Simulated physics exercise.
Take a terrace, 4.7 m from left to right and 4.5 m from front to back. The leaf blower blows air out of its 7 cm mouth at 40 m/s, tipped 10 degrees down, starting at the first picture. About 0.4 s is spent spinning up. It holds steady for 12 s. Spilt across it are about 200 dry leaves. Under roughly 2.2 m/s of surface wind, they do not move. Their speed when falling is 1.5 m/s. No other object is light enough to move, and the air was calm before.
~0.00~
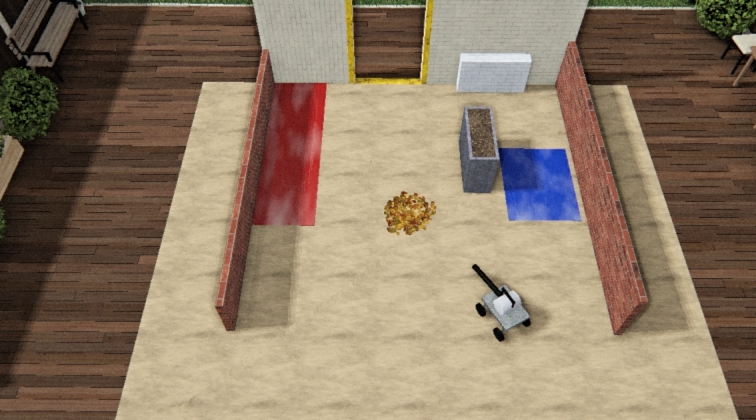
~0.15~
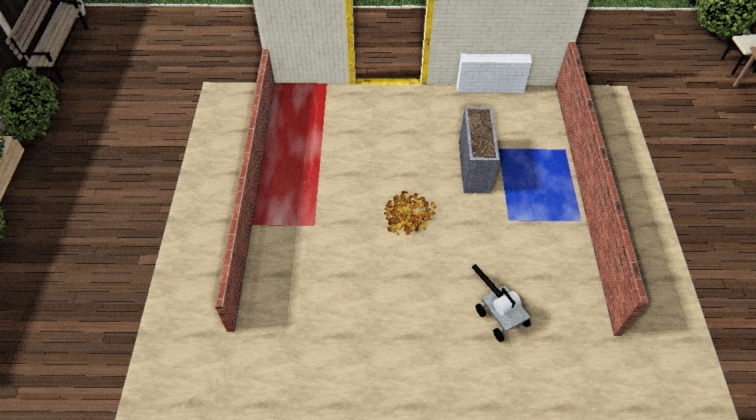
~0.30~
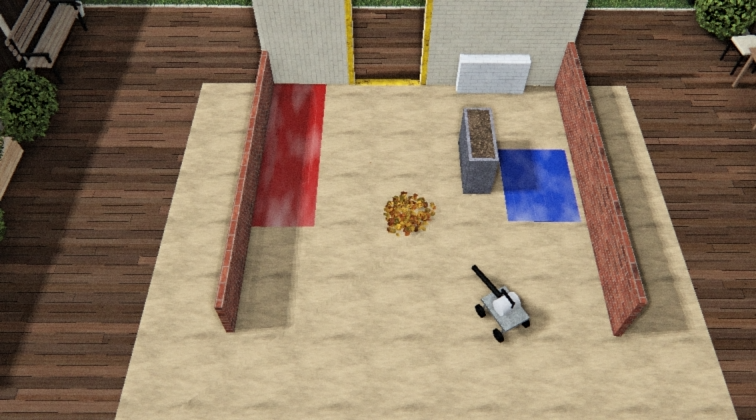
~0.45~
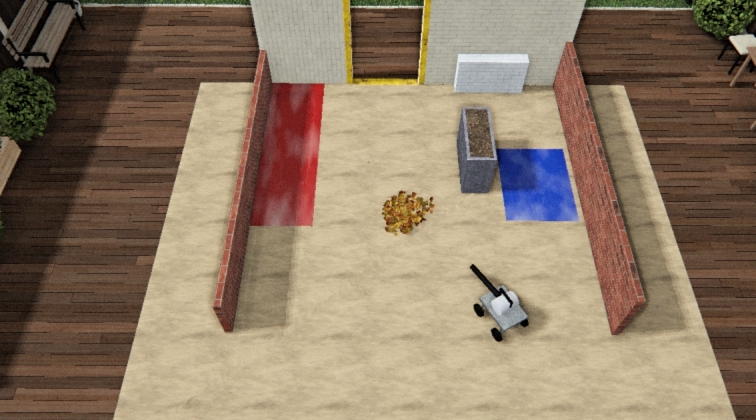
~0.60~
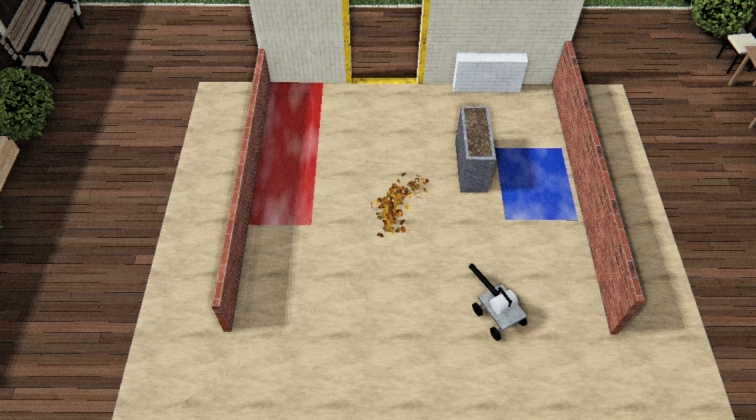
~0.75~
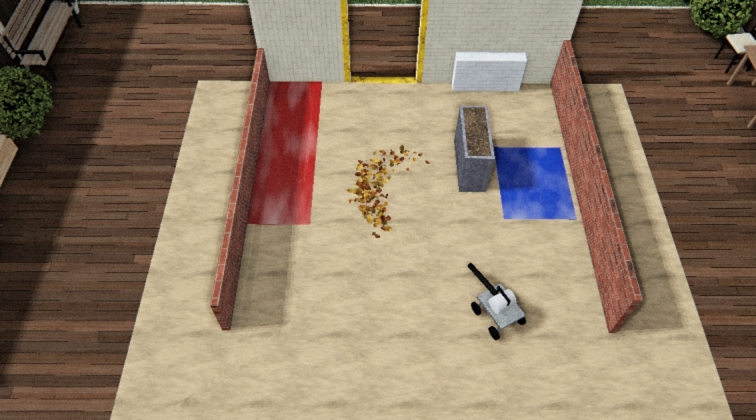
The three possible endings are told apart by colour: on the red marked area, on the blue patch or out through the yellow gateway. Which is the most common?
The red ending.
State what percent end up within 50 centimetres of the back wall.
Share: Around 30 percent.
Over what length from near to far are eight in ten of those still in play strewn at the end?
About 2.4 m from near to far.
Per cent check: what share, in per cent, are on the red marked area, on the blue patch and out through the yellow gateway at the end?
I'd estimate around 80 per cent at red, 0 per cent at blue and 10 per cent at yellow.
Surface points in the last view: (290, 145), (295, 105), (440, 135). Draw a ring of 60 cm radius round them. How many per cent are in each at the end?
I would say some 30 %, 40 % and 0 % respectively.
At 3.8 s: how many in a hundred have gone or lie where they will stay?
It comes to some 25 per cent.
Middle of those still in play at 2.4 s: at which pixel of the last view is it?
Around pixel (289, 128).
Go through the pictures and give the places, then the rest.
In the first frame, the middle of the dry leaves is near (407, 213), none has stirred yet and the mouth of the leaf blower is at (474, 266).
In the second frame, the middle of the dry leaves is near (407, 213), none has stirred yet, the blue patch is centred on (538, 184), the red marked area is centred on (293, 148) and the yellow gateway is centred on (388, 84).
In the third frame, the middle of the dry leaves is near (407, 213), none has stirred yet, the top of a planter is at (481, 133) and the top of a low wall is at (495, 59).
In the fourth frame, the middle of the dry leaves is near (405, 210), the farthest in sight from the leaf blower is at (401, 193) and about 10 % have left their places.
In the fifth frame, the middle of the dry leaves is near (392, 202), the farthest in sight from the leaf blower is at (403, 175) and about 65 % have left their places.
In the sixth frame, the middle of the dry leaves is near (376, 187), the farthest in sight from the leaf blower is at (360, 162) and about 95 % have left their places.
After 2.4 s the count stands so, 0 % are on the blue patch, 71 % on the red marked area and 9 % out through the yellow gateway; the middle of those still in play is near (289, 128).
After 3.8 s the count stands so, 0 % are on the blue patch, 76 % on the red marked area and 10 % out through the yellow gateway; the middle of those still in play is near (279, 120).
After 6.6 s the count stands so, 0 % are on the blue patch, 80 % on the red marked area and 10 % out through the yellow gateway; the middle of those still in play is near (278, 120).
After 12.0 s, at the end, 0 % are on the blue patch, 80 % on the red marked area and 12 % out through the yellow gateway; the middle of those still in play is near (274, 121).
